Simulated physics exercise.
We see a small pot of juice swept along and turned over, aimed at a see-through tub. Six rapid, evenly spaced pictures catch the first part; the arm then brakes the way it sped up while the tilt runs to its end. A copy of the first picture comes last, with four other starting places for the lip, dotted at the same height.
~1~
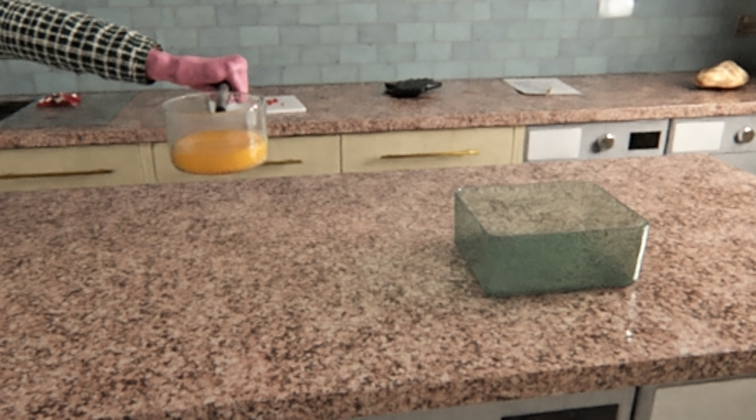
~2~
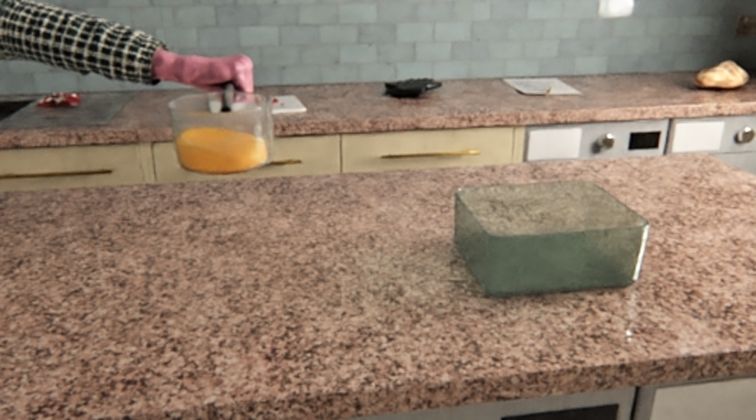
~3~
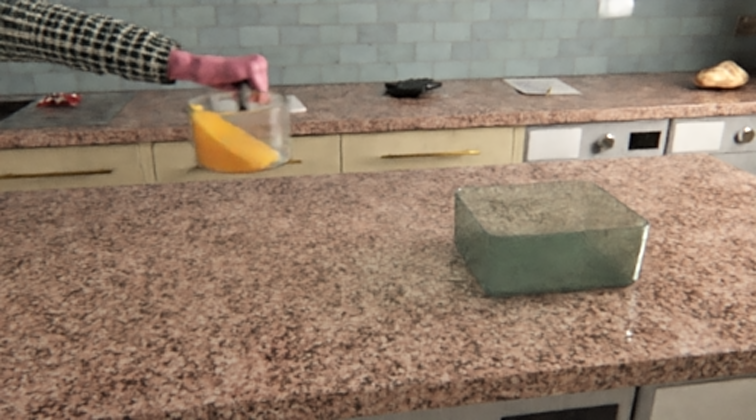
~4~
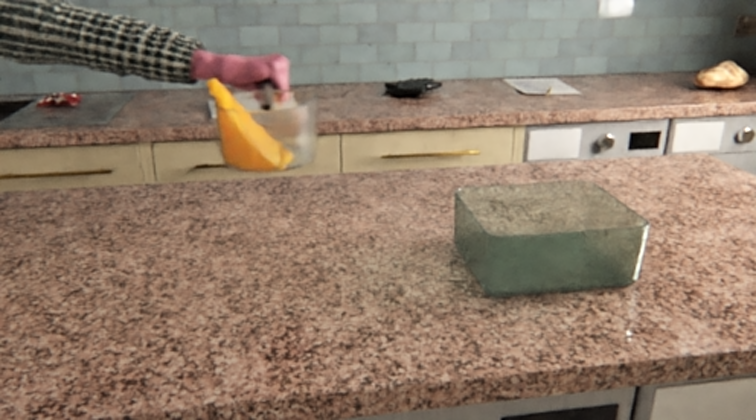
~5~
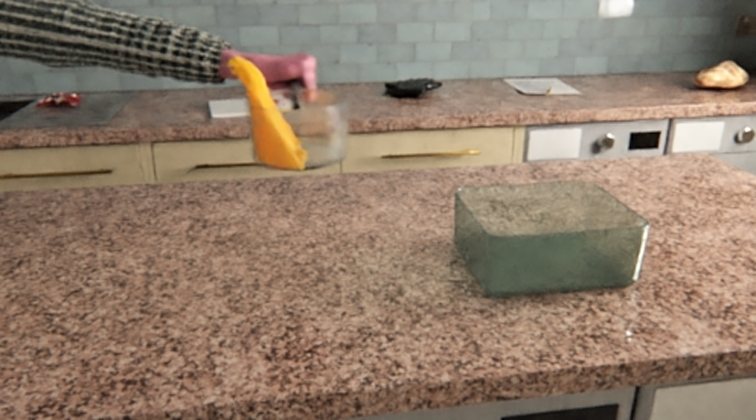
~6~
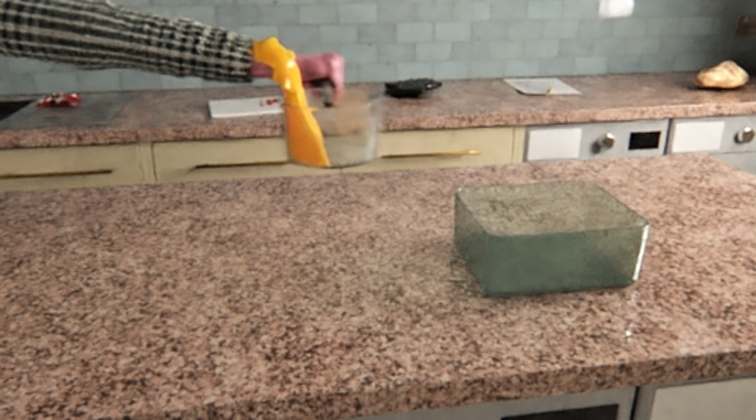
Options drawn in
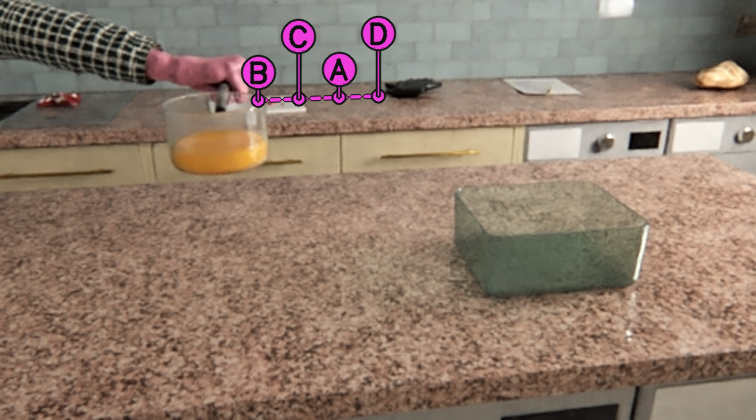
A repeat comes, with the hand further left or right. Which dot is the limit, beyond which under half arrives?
The limit is C.
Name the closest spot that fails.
B it is.
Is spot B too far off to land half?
Yes, it does.
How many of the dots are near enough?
Three.
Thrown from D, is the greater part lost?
No, that is safe.
On the marked copy, A at (339, 97); B at (258, 100); C at (298, 98); D at (378, 95).
If A is chosen, about 68 % lands in the tub, 6 % falls short and 26 % goes beside or beyond.
If B is chosen, about 12 % lands in the tub, 67 % falls short and 20 % goes beside or beyond.
If C is chosen, about 68 % lands in the tub, 12 % falls short and 20 % goes beside or beyond.
If D is chosen, about 61 % lands in the tub, 4 % falls short and 34 % goes beside or beyond.
